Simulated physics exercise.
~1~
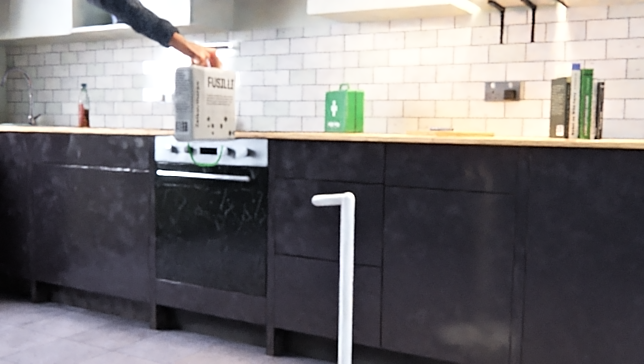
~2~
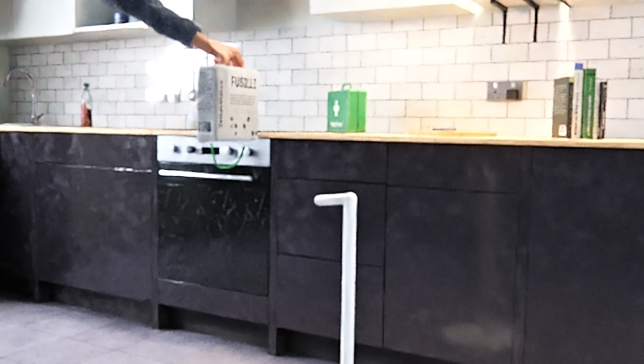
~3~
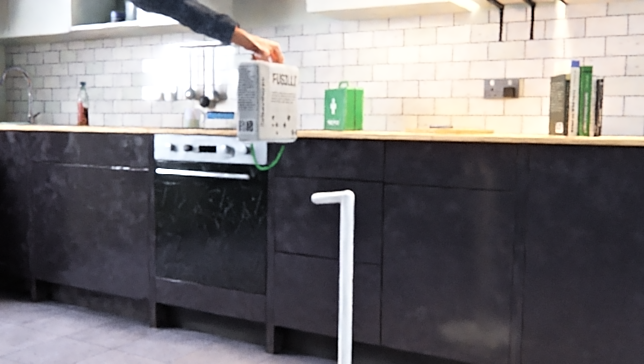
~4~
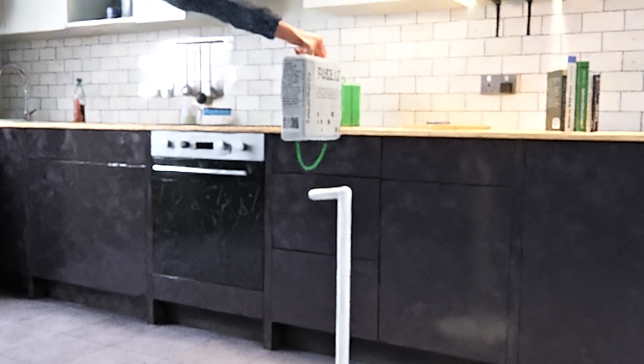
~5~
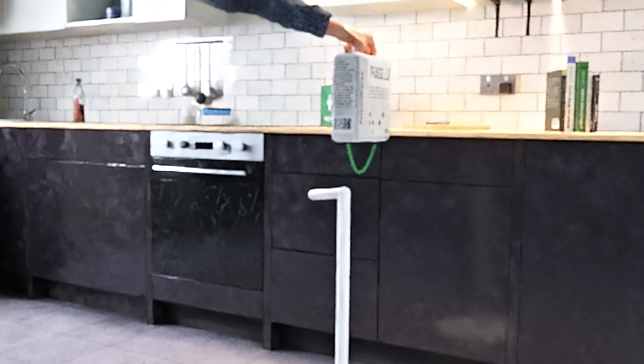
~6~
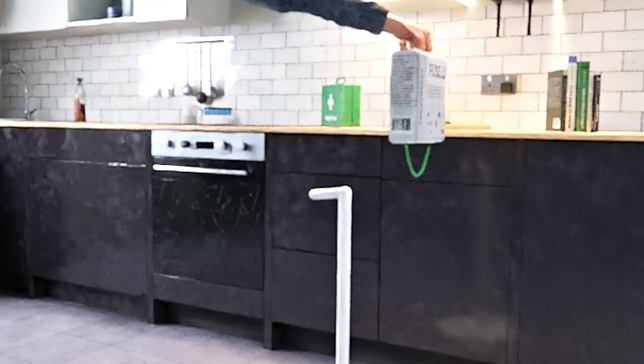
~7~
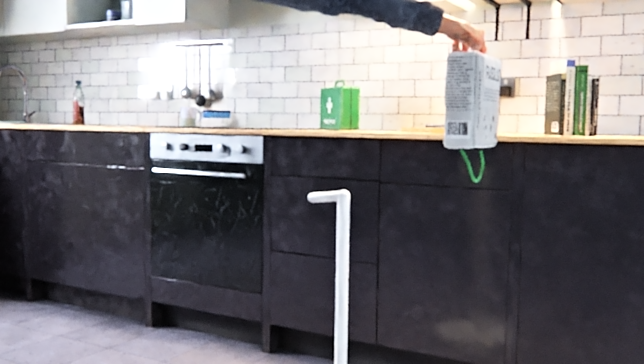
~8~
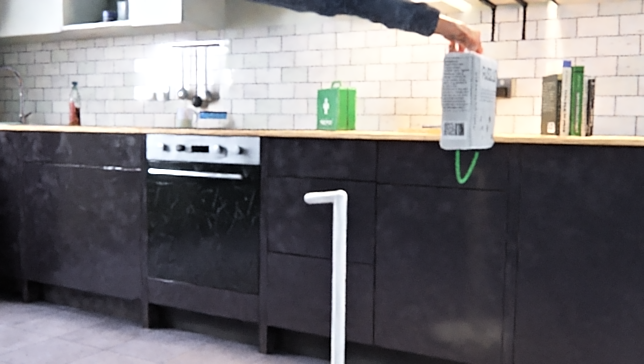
A kitchen with dark cabinets and a white tiled wall is seen from across the room, the view swaying slightly. A green box and a few upright books sit on the wooden counter right of the oven, and a white post with a bent top stands in front. From the upper left, a hand holds a pale, boxy bag with a green loop hanging beneath it. The arm carries the bag rightward past the oven, and the loop passes above the post without catching. The bag continues right, then stops, still held upright near the books, its loop dangling free.
